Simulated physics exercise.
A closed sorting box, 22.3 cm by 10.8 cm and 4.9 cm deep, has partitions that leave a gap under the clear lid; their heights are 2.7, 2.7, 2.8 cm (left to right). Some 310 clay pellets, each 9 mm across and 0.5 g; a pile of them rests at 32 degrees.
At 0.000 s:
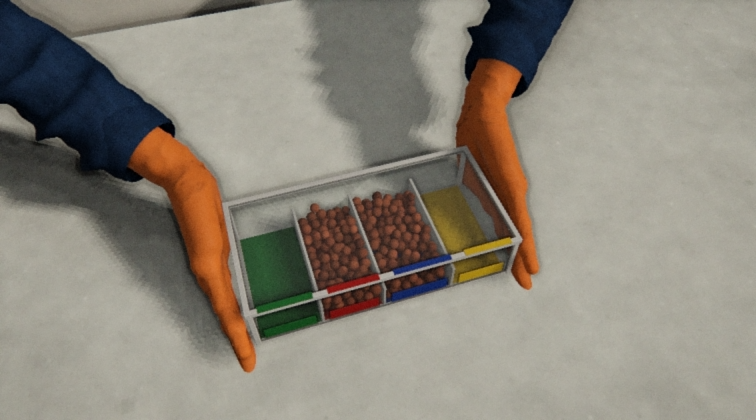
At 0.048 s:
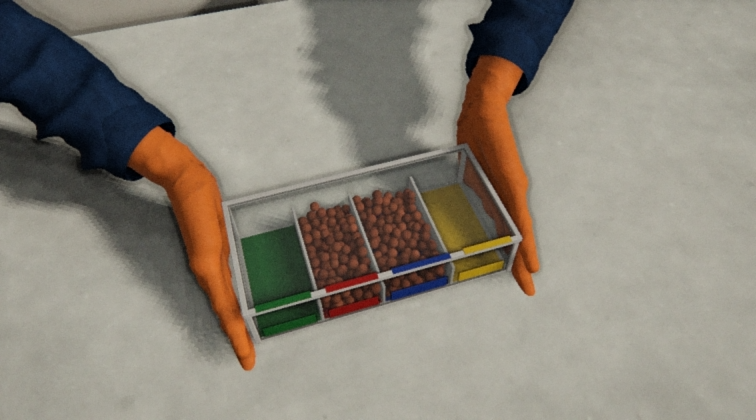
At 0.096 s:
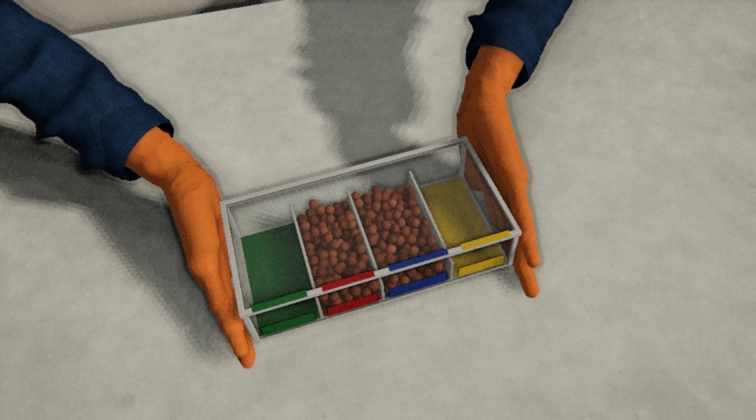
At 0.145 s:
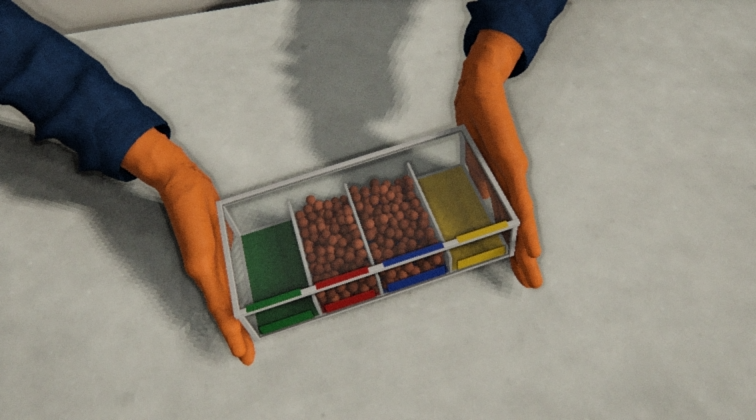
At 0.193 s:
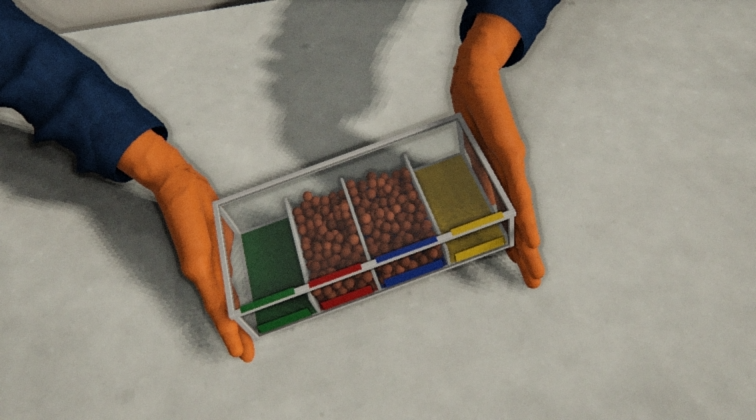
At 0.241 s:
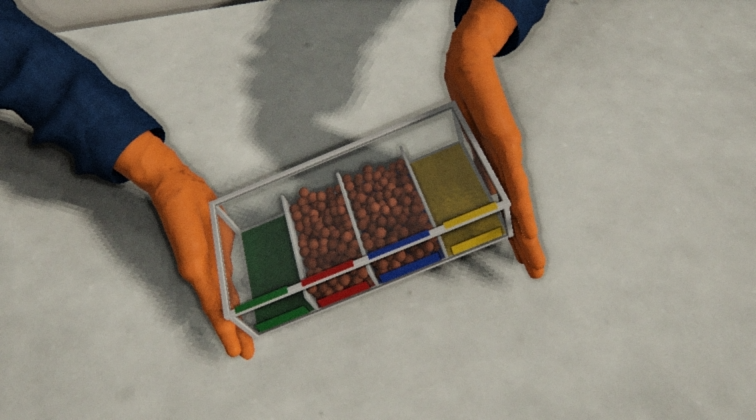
Two orange-gloved hands tilting a clear divided box of brown pellets, its right side rising while the left stays low.
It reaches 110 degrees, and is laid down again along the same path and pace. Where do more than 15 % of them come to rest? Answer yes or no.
Red yes, blue no, green yes, yellow no.
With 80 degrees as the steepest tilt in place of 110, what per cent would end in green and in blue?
Green 35, blue 30.
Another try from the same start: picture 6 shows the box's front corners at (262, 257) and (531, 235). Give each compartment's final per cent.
Red 0, blue 35, green 0, yellow 65.
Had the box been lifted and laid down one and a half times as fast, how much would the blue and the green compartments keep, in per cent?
In that case blue 5; green 60.
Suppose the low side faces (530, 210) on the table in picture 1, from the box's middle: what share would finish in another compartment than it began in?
Some 85 per cent.
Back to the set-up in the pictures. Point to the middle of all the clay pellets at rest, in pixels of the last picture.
At about (285, 267).
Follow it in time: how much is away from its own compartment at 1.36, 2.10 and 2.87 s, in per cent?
About 55, 85, 85.
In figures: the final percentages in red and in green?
Red 30; green 70.
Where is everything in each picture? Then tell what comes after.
The first frame shows box tilt 0 degrees, front corners at (249, 312) and (516, 239); red 45 %, blue 55 %.
The second frame shows box tilt 1 degrees, front corners at (248, 312) and (516, 237).
The third frame shows box tilt 3 degrees, front corners at (245, 311) and (515, 231), lowest corner left front.
The fourth frame shows box tilt 8 degrees, front corners at (240, 312) and (513, 222), lowest corner left front.
The fifth frame shows box tilt 12 degrees, front corners at (235, 312) and (509, 212), lowest corner left front.
The sixth frame shows box tilt 16 degrees, front corners at (230, 313) and (503, 202), lowest corner left front; red 45 %, blue 55 %. Its pace works out near 90 degrees a second.
Then, at 1.36 s, tilt 110 degrees; red 40 %, blue 20 %, green 40 %.
After 2.10 s, tilt 50 degrees; red 30 %, green 70 %.
After 2.87 s, tilt 0 degrees; red 30 %, green 70 %.
At rest (3.4 s), red 30 %, blue 0 %, green 70 %, yellow 0 %.
